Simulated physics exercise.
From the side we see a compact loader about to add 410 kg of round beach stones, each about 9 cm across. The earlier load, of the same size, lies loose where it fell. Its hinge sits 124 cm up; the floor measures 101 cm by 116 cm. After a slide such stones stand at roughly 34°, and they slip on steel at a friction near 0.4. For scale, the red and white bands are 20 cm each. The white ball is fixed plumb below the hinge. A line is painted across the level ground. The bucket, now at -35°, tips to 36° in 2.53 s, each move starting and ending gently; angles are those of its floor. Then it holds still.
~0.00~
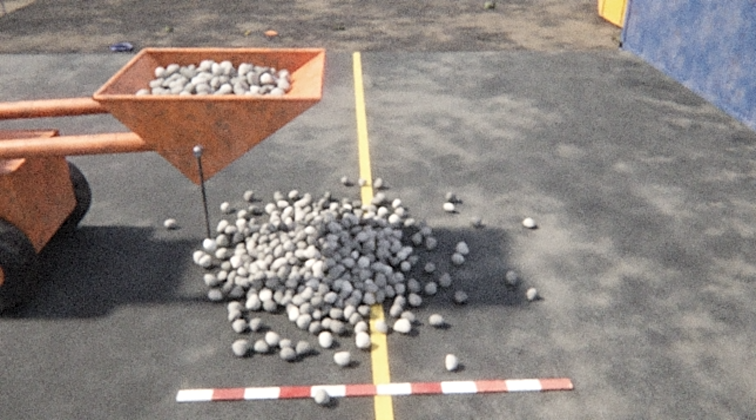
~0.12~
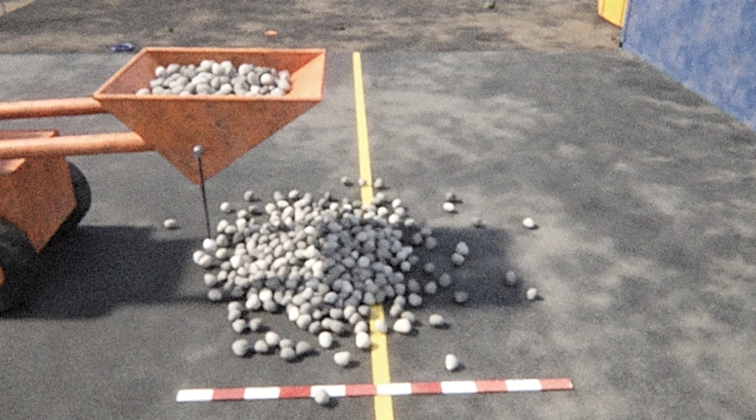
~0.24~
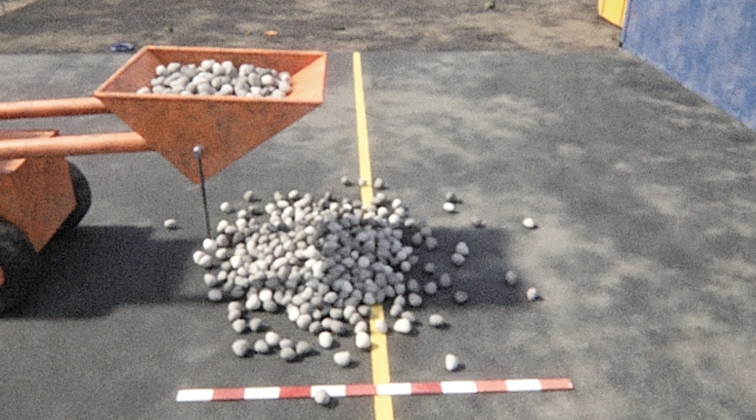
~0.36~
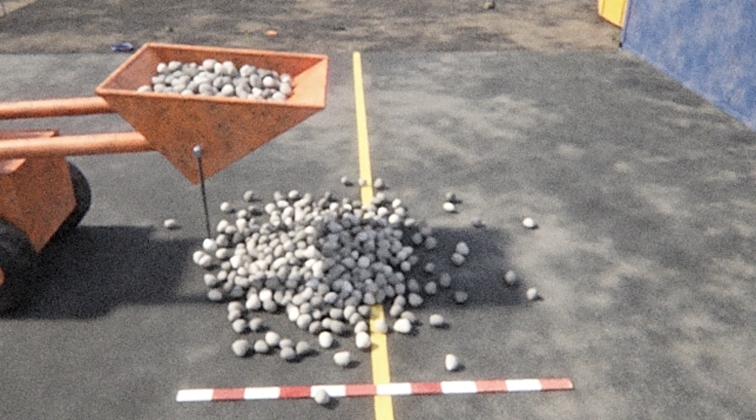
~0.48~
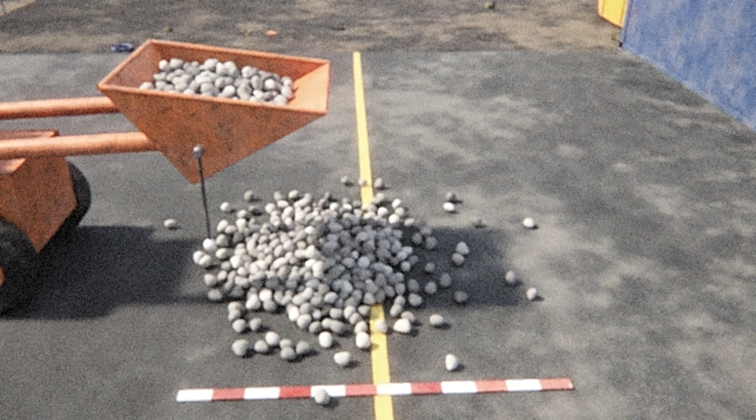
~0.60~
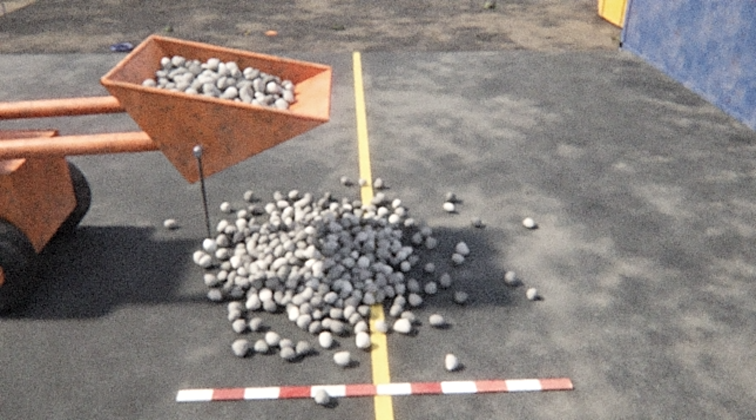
At the start, an orange loader on the left holds a bucket of round grey stones above a loose heap lying across a yellow line. The bucket stays level briefly, then slowly tilts, its right lip dipping slightly and its left edge rising, while the heap below stays still.
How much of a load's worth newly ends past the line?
Roughly 64 per cent of a load more.
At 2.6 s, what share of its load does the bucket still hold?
Roughly 15 per cent is still inside.
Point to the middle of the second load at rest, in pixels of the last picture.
Around (380, 249).
After 1.9 s the floor is at 25°; in per cent of one load, 93 in the bucket, 89 short of the line, 18 past the line; the foremost stones are at (482, 239).
After 2.6 s the floor is at 36°; in per cent of one load, 14 in the bucket, 135 short of the line, 51 past the line; the foremost stones are at (483, 235).
After 3.0 s the floor is at 36°; in per cent of one load, 0 in the bucket, 125 short of the line, 75 past the line; the foremost stones are at (507, 262).
After 5.8 s the floor is at 36°; in per cent of one load, 0 in the bucket, 118 short of the line, 82 past the line; the foremost stones are at (526, 267). Net gain past the line, 64.
